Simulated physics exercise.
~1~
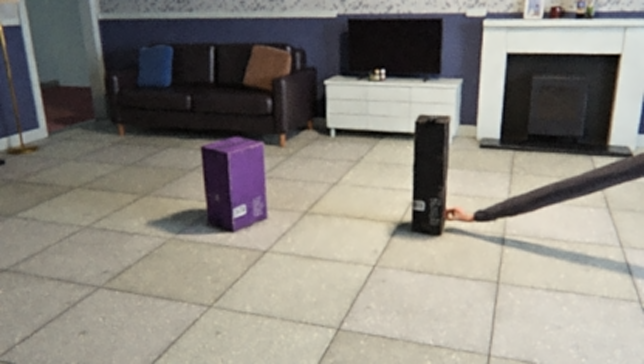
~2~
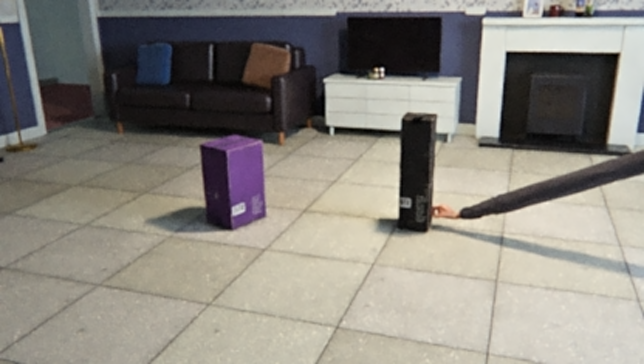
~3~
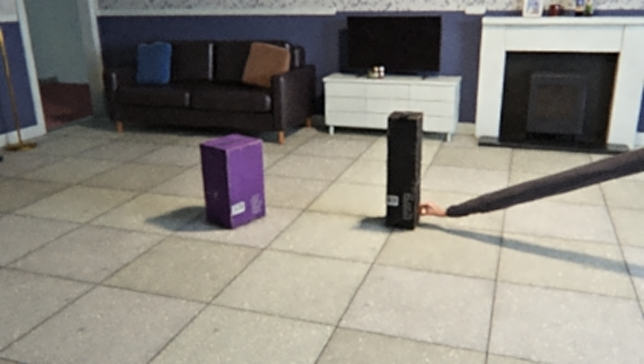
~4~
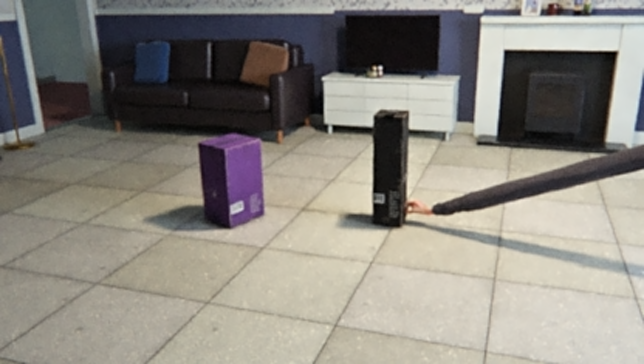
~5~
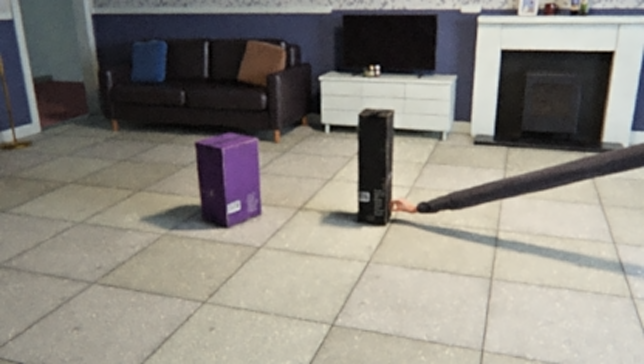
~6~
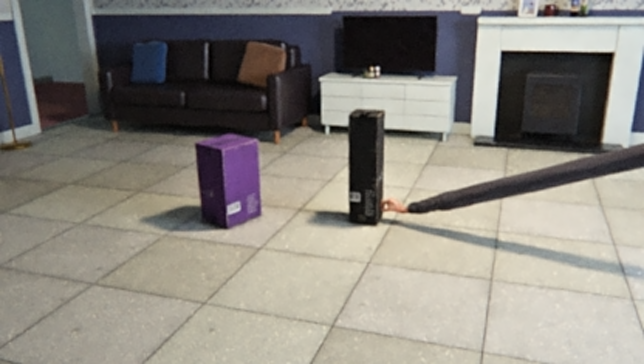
An arm in a dark sleeve reaches in from the right, its fingers at the lower side of a tall black box standing on the tiled floor of a living room. The slightly swaying view looks down across the room, with a purple box standing left of centre and a dark sofa, a white cabinet with a television and a white fireplace behind. The hand pushes the black box slowly to the left, and it slides upright toward the purple box. The arm follows as the gap narrows. At the end, the black box still stands, short of the unmoved purple box.
